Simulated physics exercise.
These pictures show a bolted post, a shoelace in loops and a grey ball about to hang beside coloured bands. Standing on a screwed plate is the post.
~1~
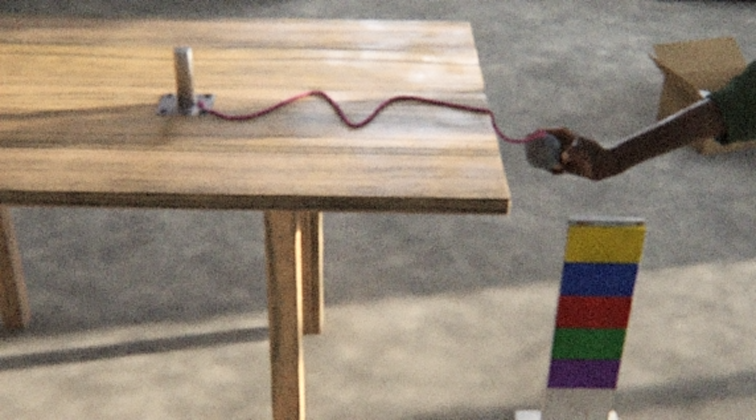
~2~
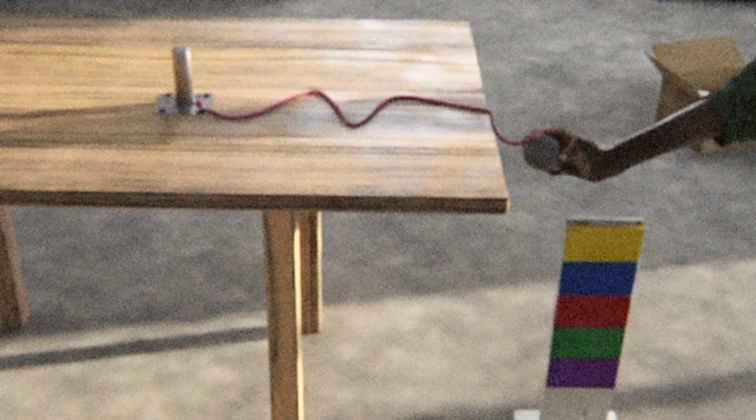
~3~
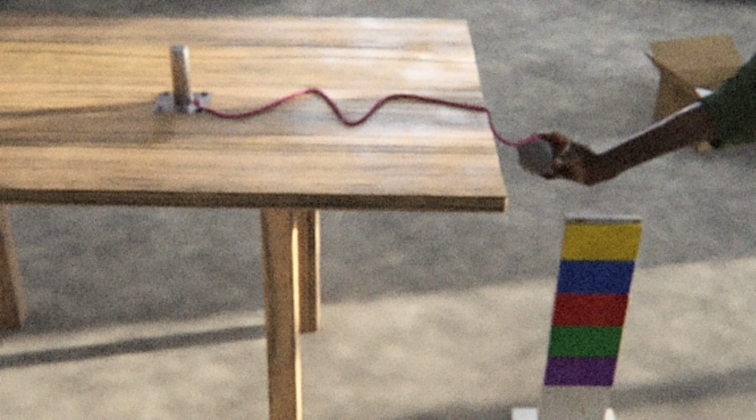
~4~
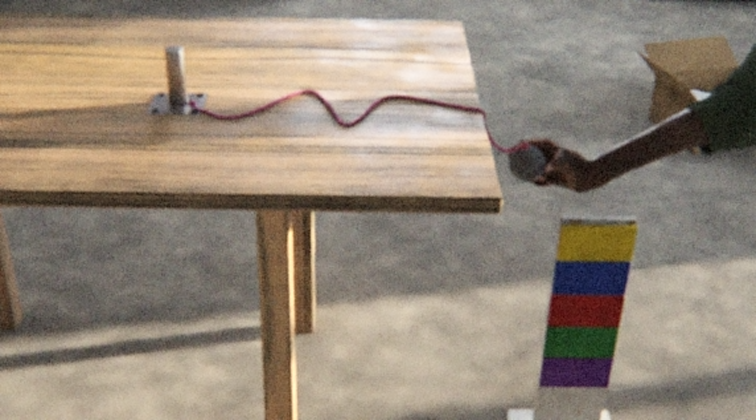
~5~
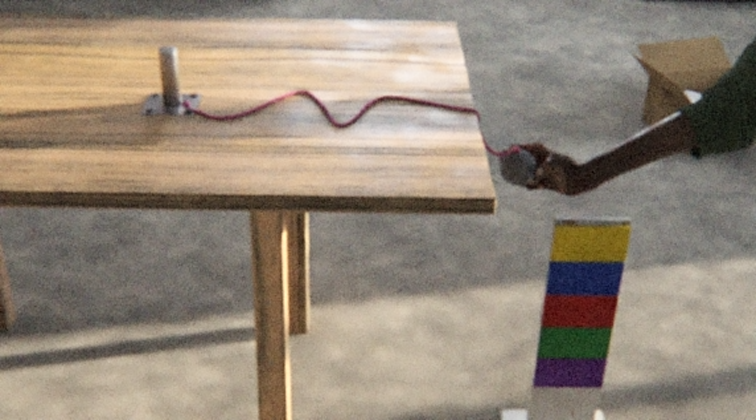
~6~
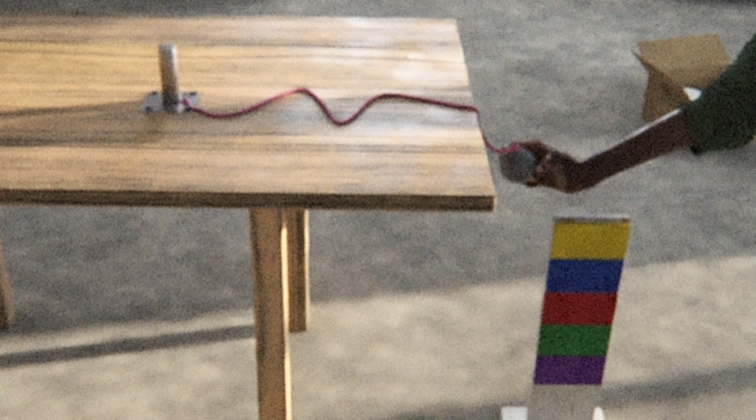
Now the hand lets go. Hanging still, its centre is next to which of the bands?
Its middle rests at the red band.
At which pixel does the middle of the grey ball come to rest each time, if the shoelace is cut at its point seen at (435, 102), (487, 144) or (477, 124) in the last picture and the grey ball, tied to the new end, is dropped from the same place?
In order, roughly (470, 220), (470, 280) and (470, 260).
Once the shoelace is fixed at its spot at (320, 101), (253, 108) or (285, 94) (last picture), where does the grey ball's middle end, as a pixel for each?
Try one gives (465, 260), try two (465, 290), and try three (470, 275).
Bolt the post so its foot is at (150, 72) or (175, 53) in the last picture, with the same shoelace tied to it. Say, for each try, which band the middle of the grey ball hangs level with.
Try one - blue; try two - blue.
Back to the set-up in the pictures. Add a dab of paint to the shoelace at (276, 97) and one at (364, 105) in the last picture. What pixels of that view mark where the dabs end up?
Roughly at (309, 104), and the other roughly at (476, 120).
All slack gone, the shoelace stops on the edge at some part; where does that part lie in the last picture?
Approx. (363, 108).
Soon after, ball near (444, 297); level with red.
Then, ball near (475, 303); level with red.
At rest, ball near (463, 302); level with red. At red.
